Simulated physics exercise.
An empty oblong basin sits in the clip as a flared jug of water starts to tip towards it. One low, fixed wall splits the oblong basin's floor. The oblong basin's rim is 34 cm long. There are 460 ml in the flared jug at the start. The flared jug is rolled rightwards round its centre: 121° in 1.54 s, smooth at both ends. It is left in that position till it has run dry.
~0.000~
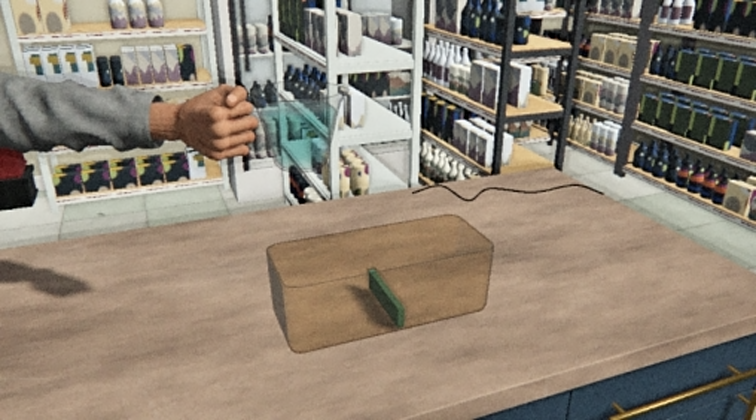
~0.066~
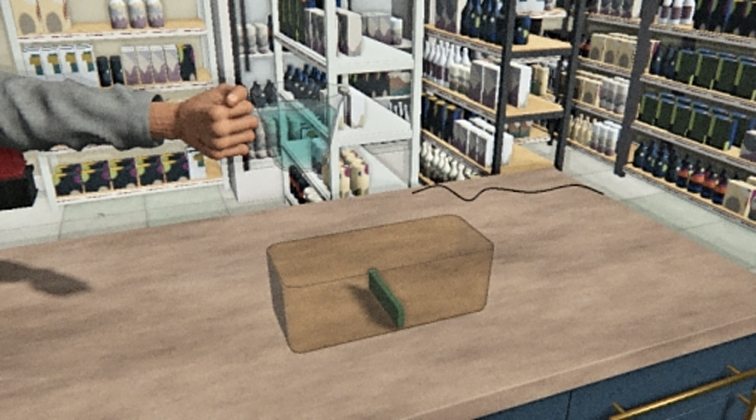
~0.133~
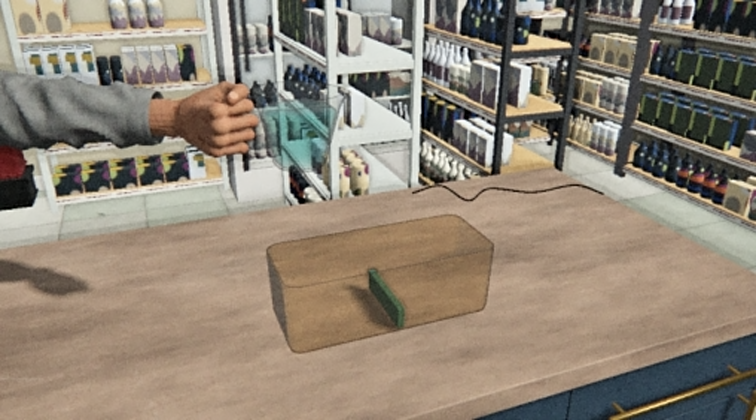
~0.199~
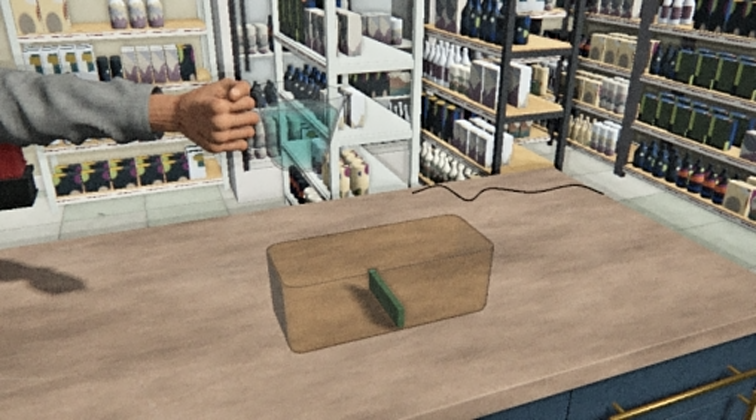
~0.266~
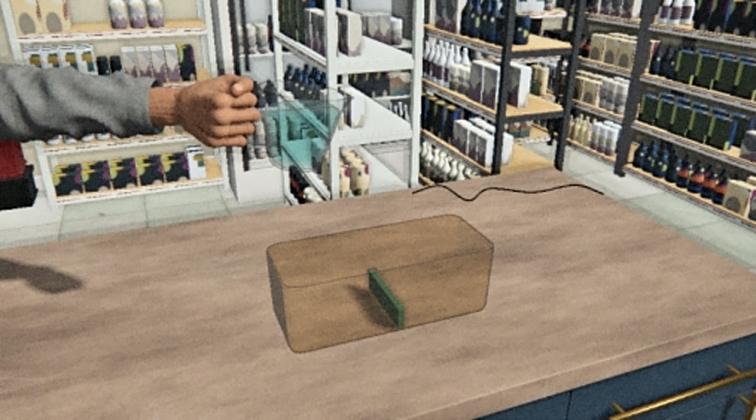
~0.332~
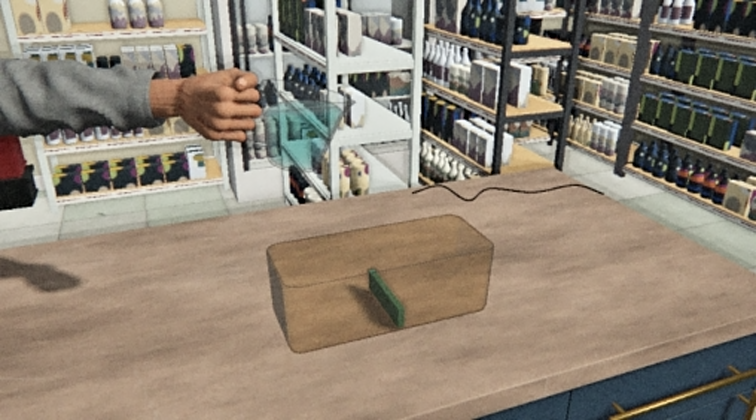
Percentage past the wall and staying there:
73 percent.
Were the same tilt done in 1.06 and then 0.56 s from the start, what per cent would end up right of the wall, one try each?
It comes to 65 per cent, and then 35 per cent.
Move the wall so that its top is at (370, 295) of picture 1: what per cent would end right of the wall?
Estimate: About 80 percent.
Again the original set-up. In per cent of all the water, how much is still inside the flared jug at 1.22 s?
3 %.
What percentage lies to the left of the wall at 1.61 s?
Roughly 24 per cent.
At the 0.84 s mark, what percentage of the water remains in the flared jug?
Roughly 64 %.
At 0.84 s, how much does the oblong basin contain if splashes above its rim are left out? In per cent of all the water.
I'd estimate some 9 percent of the liquid.
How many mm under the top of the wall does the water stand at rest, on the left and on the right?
Left: Roughly 30 mm; right: Roughly 18 mm.
After 0.84 s the tilt is 70° and 64 per cent is still to pour, 0 is left of the wall and 9 right of it.
After 1.22 s the tilt is 109° and 3 per cent is still to pour, 14 is left of the wall and 70 right of it.
After 1.61 s the tilt is 121° and 0 per cent is still to pour, 25 is left of the wall and 73 right of it.
After 2.04 s the tilt is 121° and 0 per cent is still to pour, 25 is left of the wall and 73 right of it.
In the end 25 per cent lies left of the wall, 73 right of it and 2 outside.
